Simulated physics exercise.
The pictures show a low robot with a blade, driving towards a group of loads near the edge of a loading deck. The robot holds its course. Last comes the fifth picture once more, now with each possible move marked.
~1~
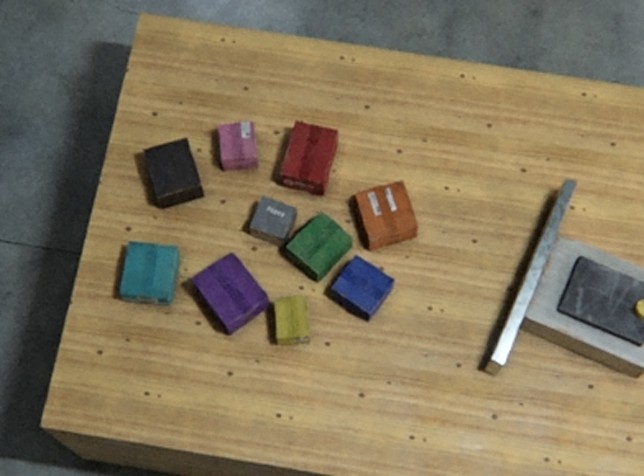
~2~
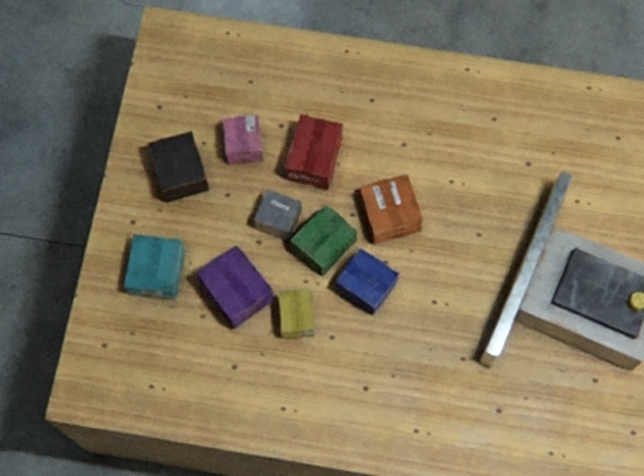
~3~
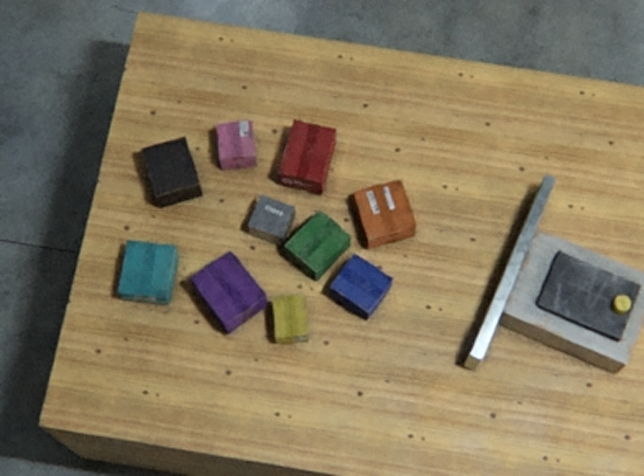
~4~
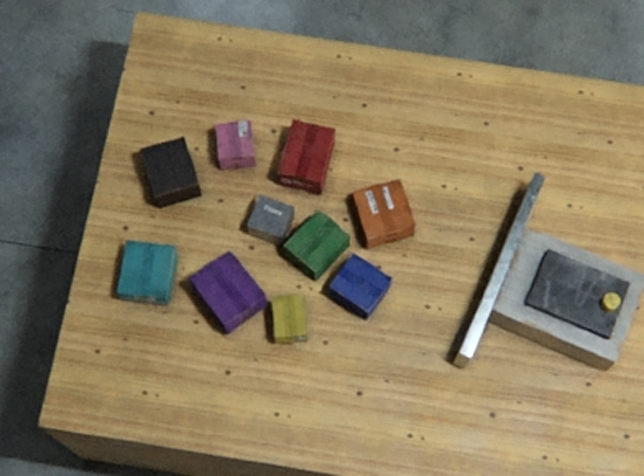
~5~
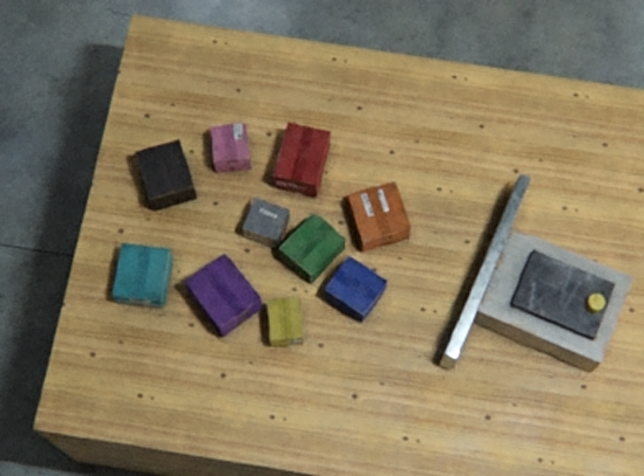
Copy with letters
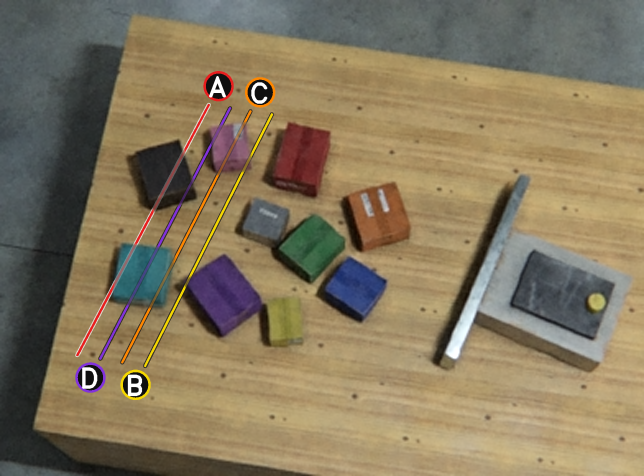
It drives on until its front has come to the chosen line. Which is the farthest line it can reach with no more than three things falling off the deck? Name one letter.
As far as mark A.
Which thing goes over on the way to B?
The turquoise parcel goes over.
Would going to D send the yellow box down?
By then, no.
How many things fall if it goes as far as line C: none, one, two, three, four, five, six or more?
One.
On the marked copy, A at (145, 225); B at (211, 235); C at (189, 232); D at (167, 229).
With A. Early on, robot (430, 272); grey box (258, 218); orange box (346, 199).
Further on, robot (304, 253); turquoise parcel (92, 266); black crate (147, 174).
At the end, robot (208, 238); purple box over the edge; black crate over the edge; three fallen.
As for the rest, B is within the limit but short; C is within the limit but short; D is within the limit but short.
